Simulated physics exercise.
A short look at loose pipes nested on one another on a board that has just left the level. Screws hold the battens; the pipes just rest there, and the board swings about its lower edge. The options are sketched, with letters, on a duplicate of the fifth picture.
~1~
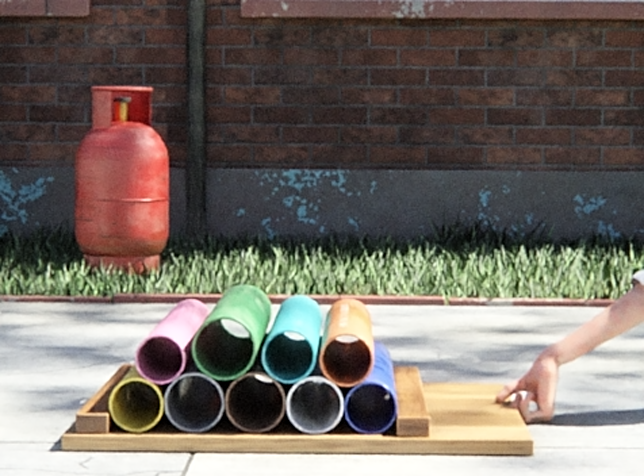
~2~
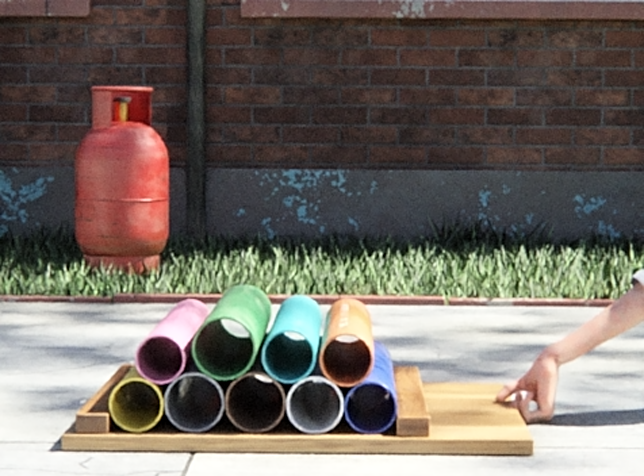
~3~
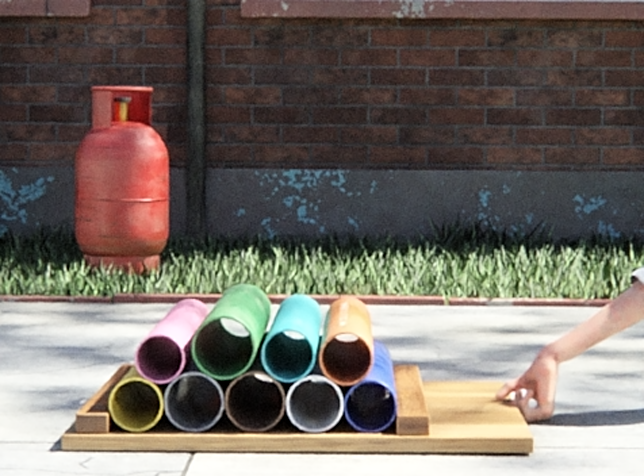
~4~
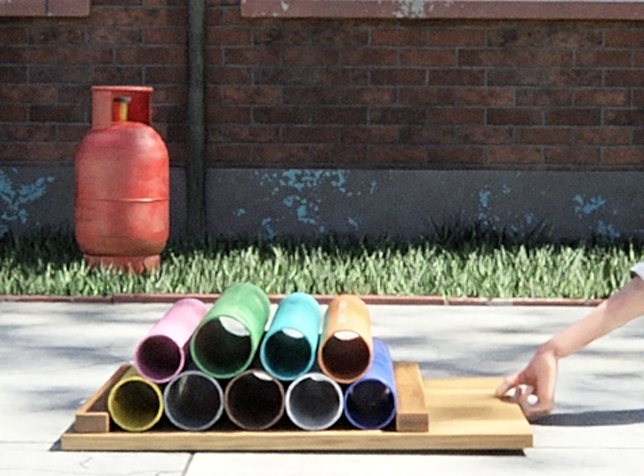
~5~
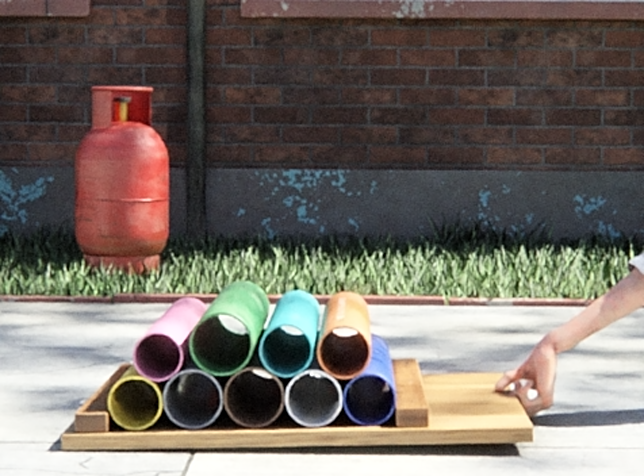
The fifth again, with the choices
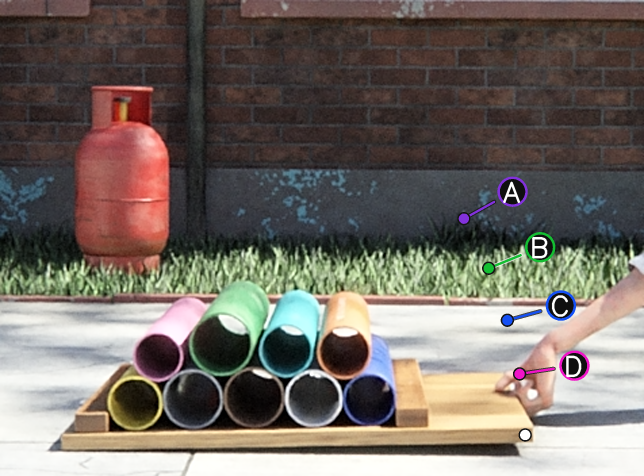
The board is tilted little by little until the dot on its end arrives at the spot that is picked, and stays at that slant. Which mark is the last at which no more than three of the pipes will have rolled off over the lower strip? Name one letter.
Up to A.
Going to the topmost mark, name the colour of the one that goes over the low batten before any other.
The pink one.
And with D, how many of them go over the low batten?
At D the number is none.
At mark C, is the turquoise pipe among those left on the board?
Yes, with C.
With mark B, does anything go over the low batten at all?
No.
On the marked copy, A at (464, 219); B at (488, 268); C at (508, 320); D at (519, 374); the white dot at (525, 435).
Taking A. A third of the way, board at 17°.
Two thirds of the way, board at 30°.
When it is over, board at 30°, two over the low batten (pink, green).
As for the rest, B none over the low batten; C none over the low batten; D none over the low batten.
